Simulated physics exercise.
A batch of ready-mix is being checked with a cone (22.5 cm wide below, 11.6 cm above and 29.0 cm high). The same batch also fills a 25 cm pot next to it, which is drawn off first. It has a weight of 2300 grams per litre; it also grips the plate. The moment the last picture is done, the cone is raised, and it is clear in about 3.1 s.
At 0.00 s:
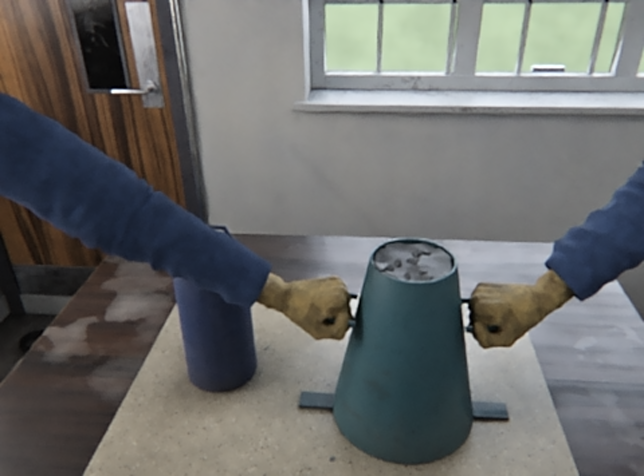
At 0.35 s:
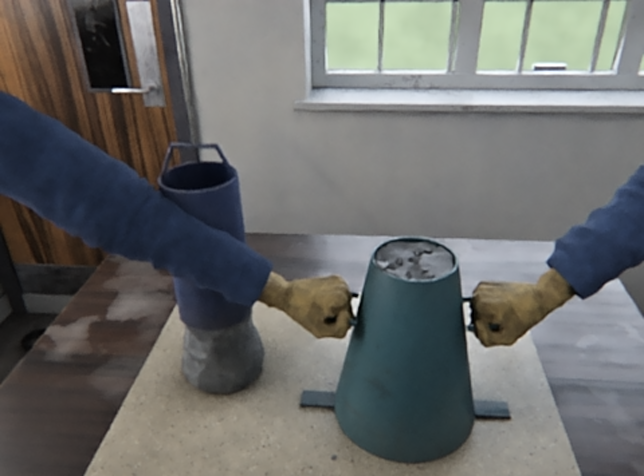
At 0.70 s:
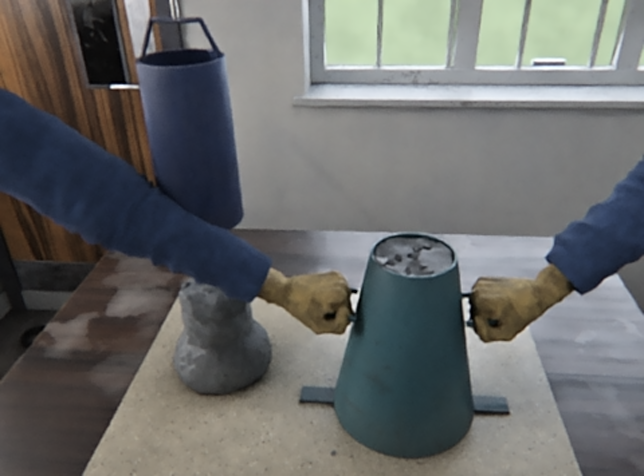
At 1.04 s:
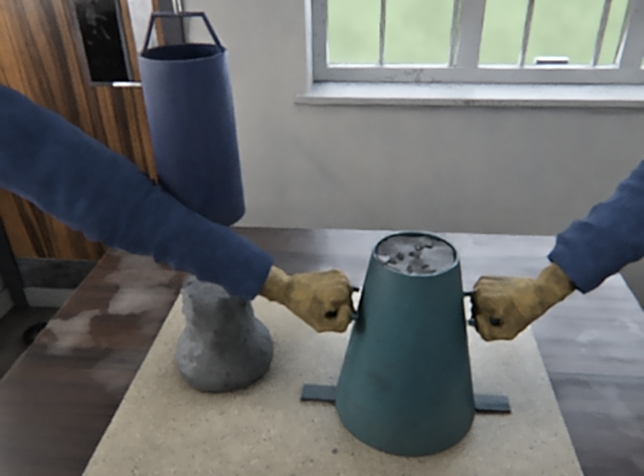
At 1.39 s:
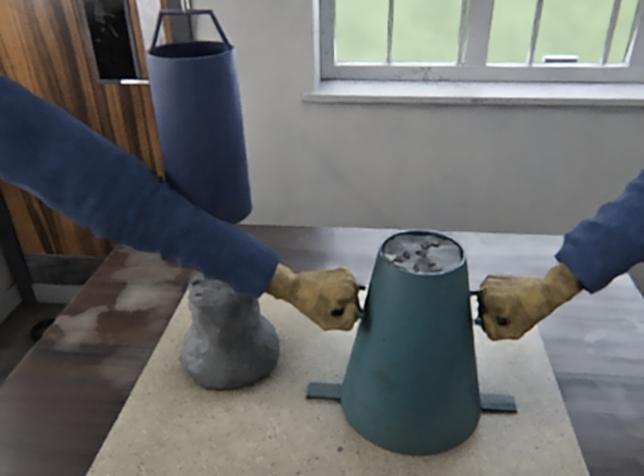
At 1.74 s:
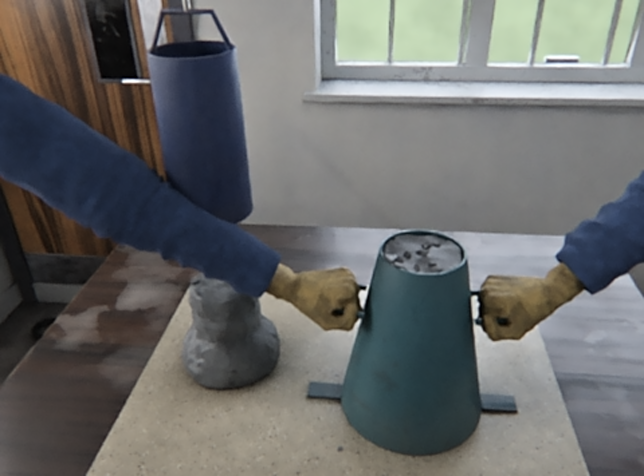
Indoors by a window, a blue pot rising off a slightly settling grey heap while gloved hands grip a still green cone.
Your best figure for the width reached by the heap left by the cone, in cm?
26 centimetres or thereabouts.
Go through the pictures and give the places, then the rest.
In the first picture, middle of the pot's mouth at (208, 254), still down; middle of the cone's top at (413, 261), not yet moved.
In the second picture, middle of the pot's mouth at (199, 177), raised 13 cm; middle of the cone's top at (414, 259), not yet moved.
In the third picture, middle of the pot's mouth at (181, 59), raised 30 cm; the pot's heap 18 cm high and 17 cm wide, top at (213, 285); middle of the cone's top at (414, 255), not yet moved.
In the fourth picture, middle of the pot's mouth at (183, 54), raised 31 cm; the pot's heap 18 cm high and 17 cm wide, top at (215, 284); middle of the cone's top at (415, 254), not yet moved.
In the fifth picture, middle of the pot's mouth at (191, 51), raised 31 cm; the pot's heap 18 cm high and 18 cm wide, top at (222, 282); middle of the cone's top at (422, 252), not yet moved.
In the sixth picture, middle of the pot's mouth at (192, 51), raised 31 cm; the pot's heap 17 cm high and 18 cm wide, top at (222, 282); middle of the cone's top at (423, 252), not yet moved.
After 2.5 s, the cone is up 6.6 cm; the ready-mix has come down 3.7 cm to 25 cm and is 24 cm wide.
After 3.3 s, the cone is up 18 cm; the ready-mix has come down 4.6 cm to 24 cm and is 25 cm wide.
After 4.1 s, the cone is up 30 cm; the ready-mix has come down 4.8 cm to 24 cm and is 25 cm wide.
After 5.0 s, the cone is clear; the ready-mix has come down 5.0 cm to 24 cm and is 26 cm wide.
After 5.5 s, at rest, the cone is clear; the ready-mix has come down 5.0 cm to 24 cm and is 26 cm wide.
